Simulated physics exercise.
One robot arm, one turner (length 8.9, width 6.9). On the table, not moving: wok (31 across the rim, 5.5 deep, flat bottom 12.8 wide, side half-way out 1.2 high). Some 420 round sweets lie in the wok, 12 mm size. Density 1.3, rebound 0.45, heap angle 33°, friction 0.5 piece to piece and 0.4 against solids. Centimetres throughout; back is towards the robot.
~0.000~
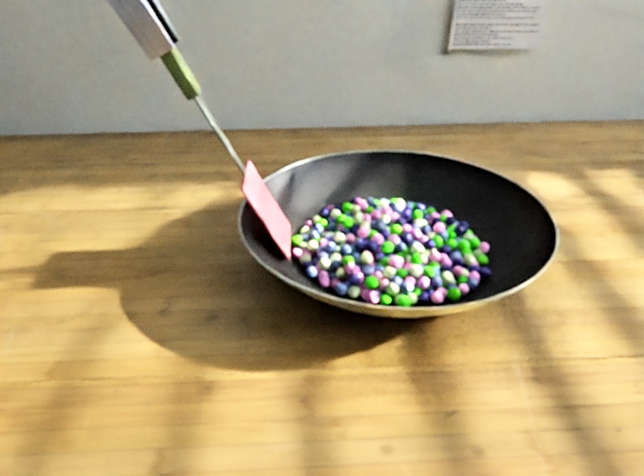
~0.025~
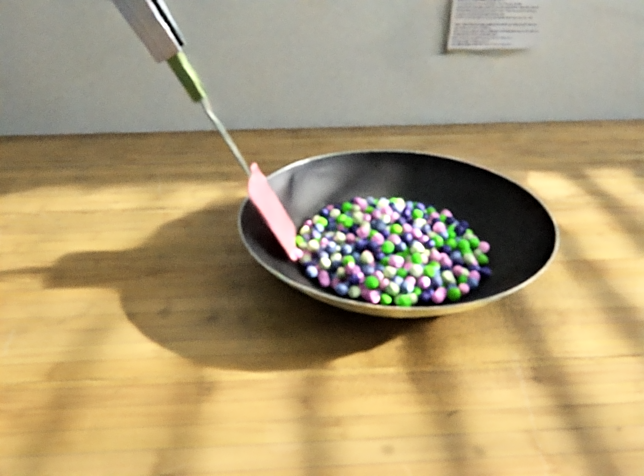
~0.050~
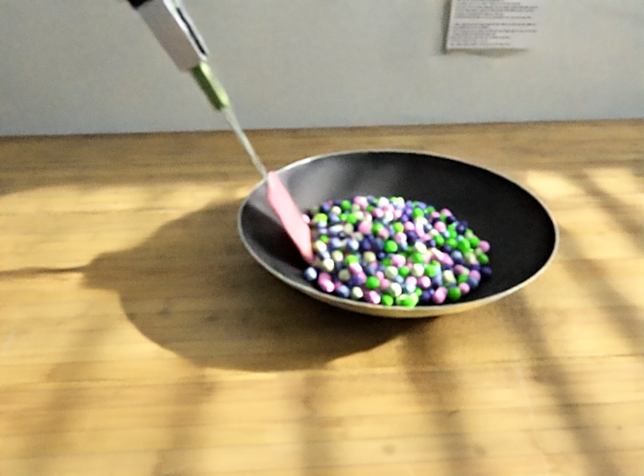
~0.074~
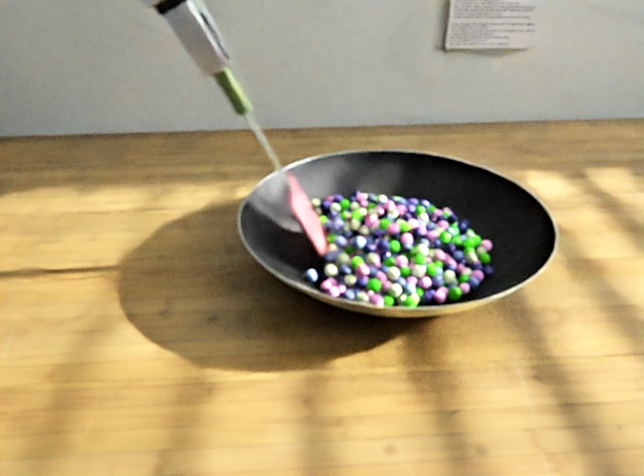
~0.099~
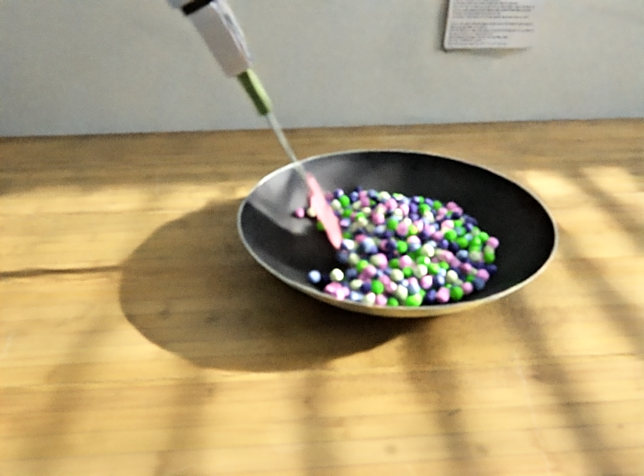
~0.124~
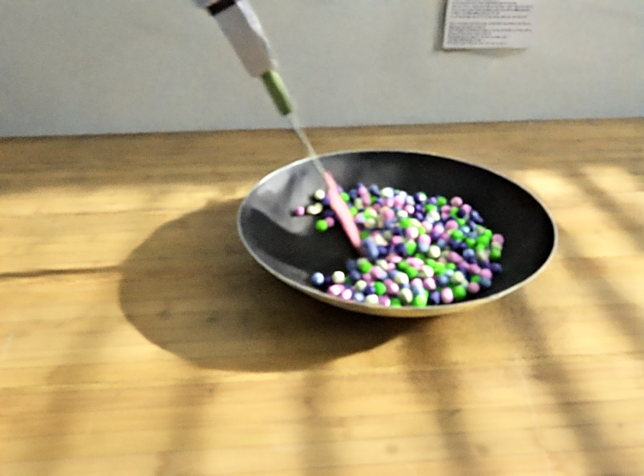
On a sunlit wooden table, a robot arm slid a pink turner rightward through a dark wok of small green, pink, purple and white sweets, pushing some aside and leaving a few behind its blade.
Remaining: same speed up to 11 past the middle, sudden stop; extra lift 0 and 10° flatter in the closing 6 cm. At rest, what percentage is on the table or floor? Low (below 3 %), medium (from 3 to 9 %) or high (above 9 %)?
On the table or floor the share is high, above 9 %.
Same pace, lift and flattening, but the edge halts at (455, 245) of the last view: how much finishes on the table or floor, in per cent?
Some 0 per cent.
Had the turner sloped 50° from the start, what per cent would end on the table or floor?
In that case some 10 per cent.
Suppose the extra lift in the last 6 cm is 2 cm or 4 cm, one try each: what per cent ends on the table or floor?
Some 20 and 15 per cent.
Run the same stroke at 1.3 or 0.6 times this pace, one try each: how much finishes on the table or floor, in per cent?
About 20 and 5 per cent.
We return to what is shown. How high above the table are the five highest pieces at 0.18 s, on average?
Roughly 4 cm.
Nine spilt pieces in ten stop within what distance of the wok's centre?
About 30 cm.
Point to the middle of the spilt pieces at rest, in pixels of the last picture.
At about (588, 231).
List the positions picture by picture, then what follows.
The turner top edge at (245, 174), sloping 64°; upper third of the load around (385, 240), from x 295 to 485, top at y 200; 421 in the wok, in the first picture.
The turner top edge at (250, 176), sloping 64°; upper third of the load around (385, 239), from x 300 to 485, top at y 200, in the second picture.
The turner top edge at (270, 183), sloping 64°; upper third of the load around (380, 234), from x 305 to 485, top at y 200, in the third picture.
The turner top edge at (290, 186), sloping 64°; upper third of the load around (385, 229), from x 300 to 485, top at y 195, in the fourth picture.
The turner top edge at (310, 187), sloping 64°; upper third of the load around (394, 231), from x 300 to 490, top at y 190, in the fifth picture.
The turner top edge at (329, 186), sloping 64°; upper third of the load around (402, 230), from x 300 to 495, top at y 185; 421 in the wok, in the sixth picture.
After 0.18 s, sloping 64°, highest piece 5 above the table; 421 in the wok.
After 0.25 s, sloping 61°, highest piece 6 above the table; 421 in the wok.
After 0.48 s, sloping 54°, highest piece 6 above the table; 371 in the wok, 46 on the table or floor, 4 on the blade or in flight.
After 1.53 s, sloping 54°, highest piece 6 above the table; 371 in the wok, 50 on the table or floor.
In the end, 371 in the wok, 50 on the table or floor. That is 12 % on the table or floor.
